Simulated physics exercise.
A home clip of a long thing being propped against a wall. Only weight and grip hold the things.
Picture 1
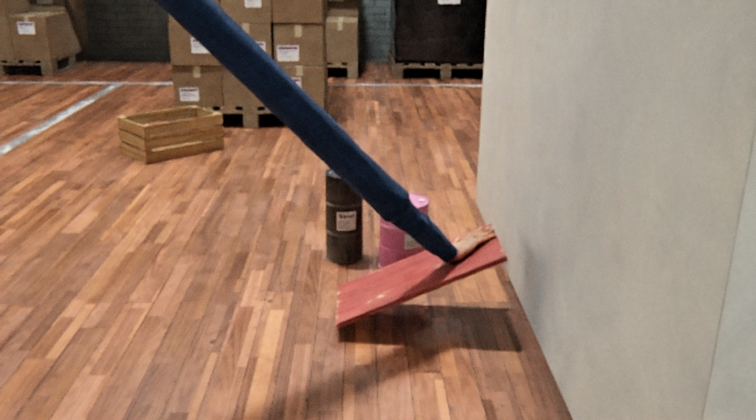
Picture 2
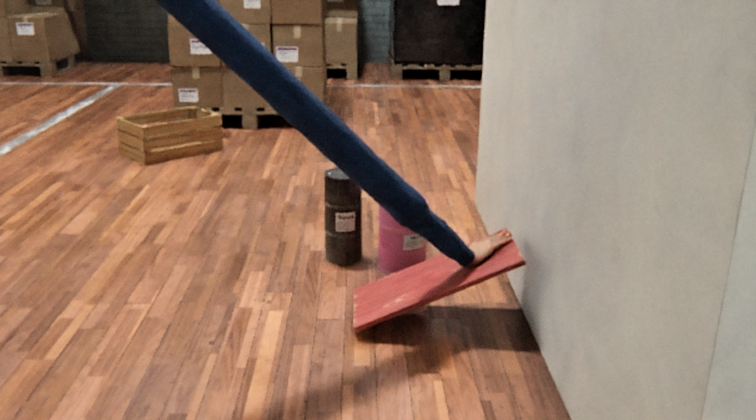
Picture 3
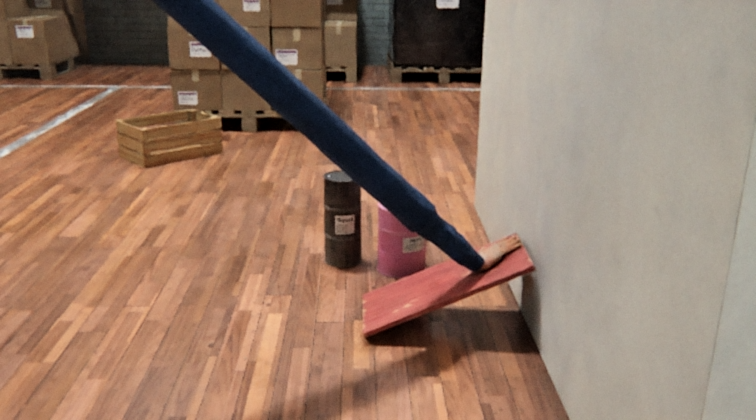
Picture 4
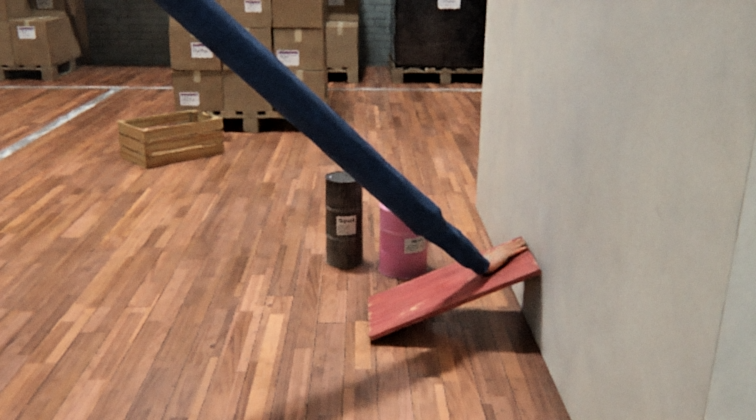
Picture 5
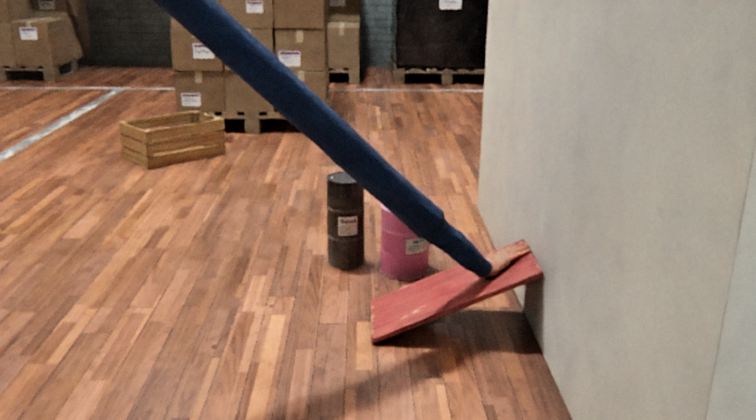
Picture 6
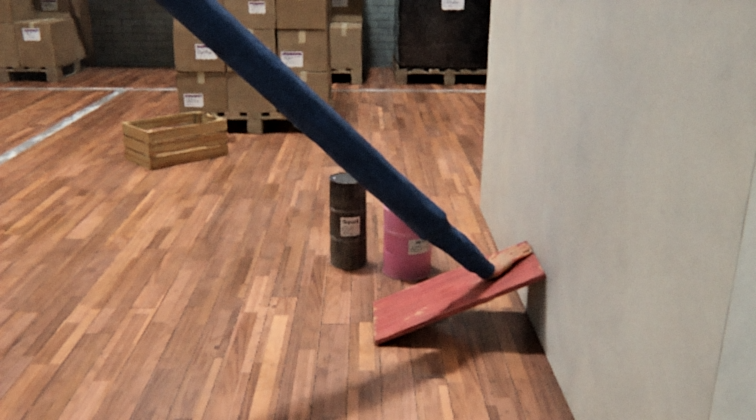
In a warehouse, a blue arm moves a red board slightly right against a pale wall.
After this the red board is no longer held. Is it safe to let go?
As it turns out, it slips out.
Then, 0.30 s after the last picture, red board sunk by 10° near (449, 304).
Then, 0.40 s after the last picture, red board sunk by 24° near (445, 323).
Then, 0.70 s after the last picture, red board sunk by 24° near (445, 322).
Then, 2.50 s after the last picture, red board resting near (445, 322).
At rest, moved from the start, red board; the other 2 in place. Seen from the same camera at the end, red board near (445, 322). The board gives way.
